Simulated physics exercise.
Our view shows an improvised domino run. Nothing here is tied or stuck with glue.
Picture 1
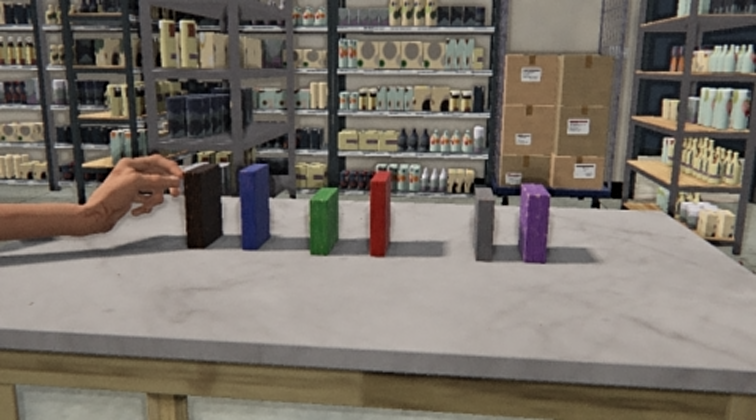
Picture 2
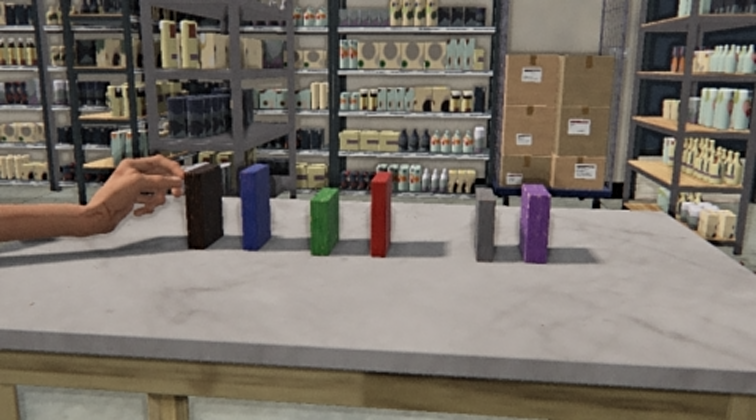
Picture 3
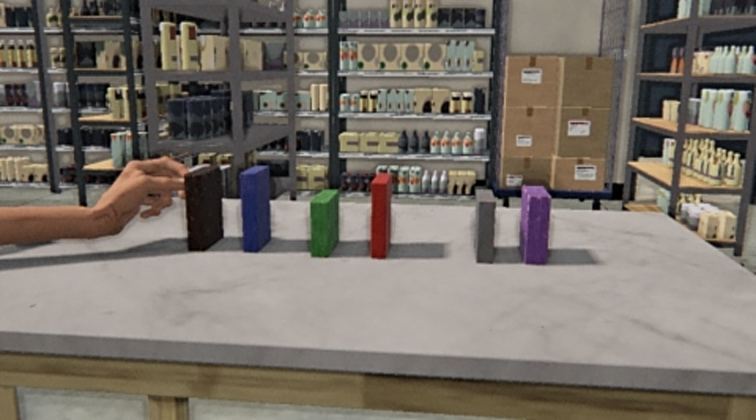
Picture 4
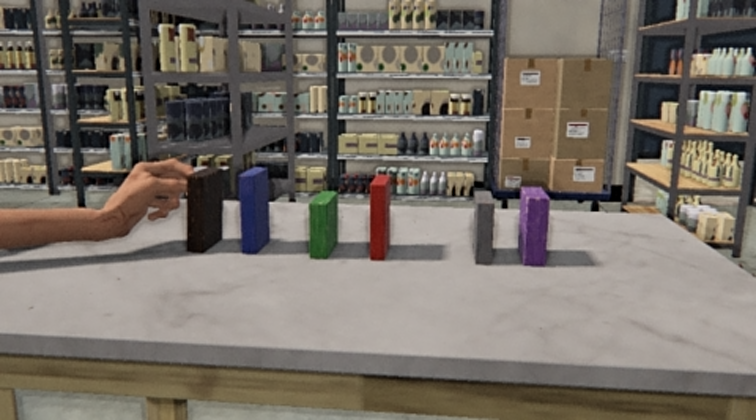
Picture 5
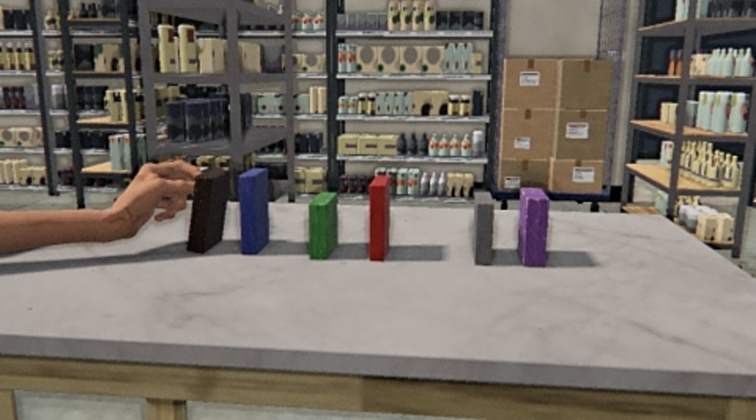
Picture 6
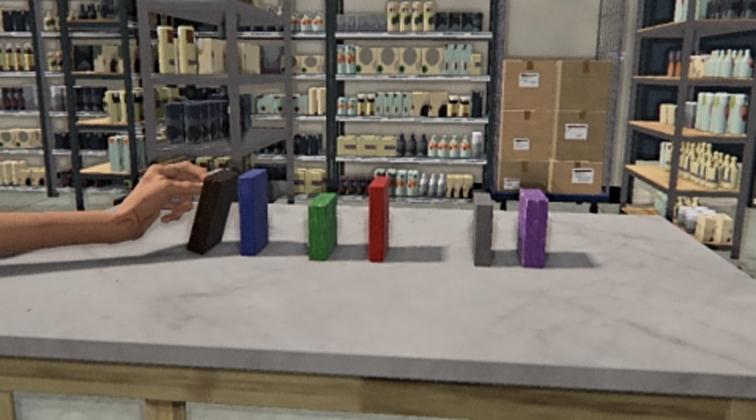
The clip opens on six upright blocks, black, blue, green, red, grey and purple, spaced from left to right along a marble-look counter before stocked shelves, with a hand touching the black one. The hand pushes the black block rightward, and it leans gradually toward the blue block while the others stay upright.
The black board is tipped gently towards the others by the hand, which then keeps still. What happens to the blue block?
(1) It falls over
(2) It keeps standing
Option 1: It falls over.
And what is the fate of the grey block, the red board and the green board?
The grey block stays up, the red board tumbles and the green board tumbles.
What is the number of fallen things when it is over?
Count: 4.
Then, 0.30 s on from there, black board 63° over; blue block turned 44° from how it was put near (287, 219).
Then, 0.50 s on from there, black board 77° over; blue block turned 70° from how it was put near (308, 232); green board on its side; red board turned 7° from how it was put.
Then, 0.70 s on from there, black board 77° over; blue block turned 72° from how it was put near (310, 234); red board on its side; green board on its side.
Then, 1.80 s on from there, black board 78° over; blue block turned 72° from how it was put near (311, 233); red board on its side; green board on its side.
In the end, toppled on the table, green board, red board and blue block; grey block unmoved. At the end, from the last picture's camera, blue block near (313, 233).
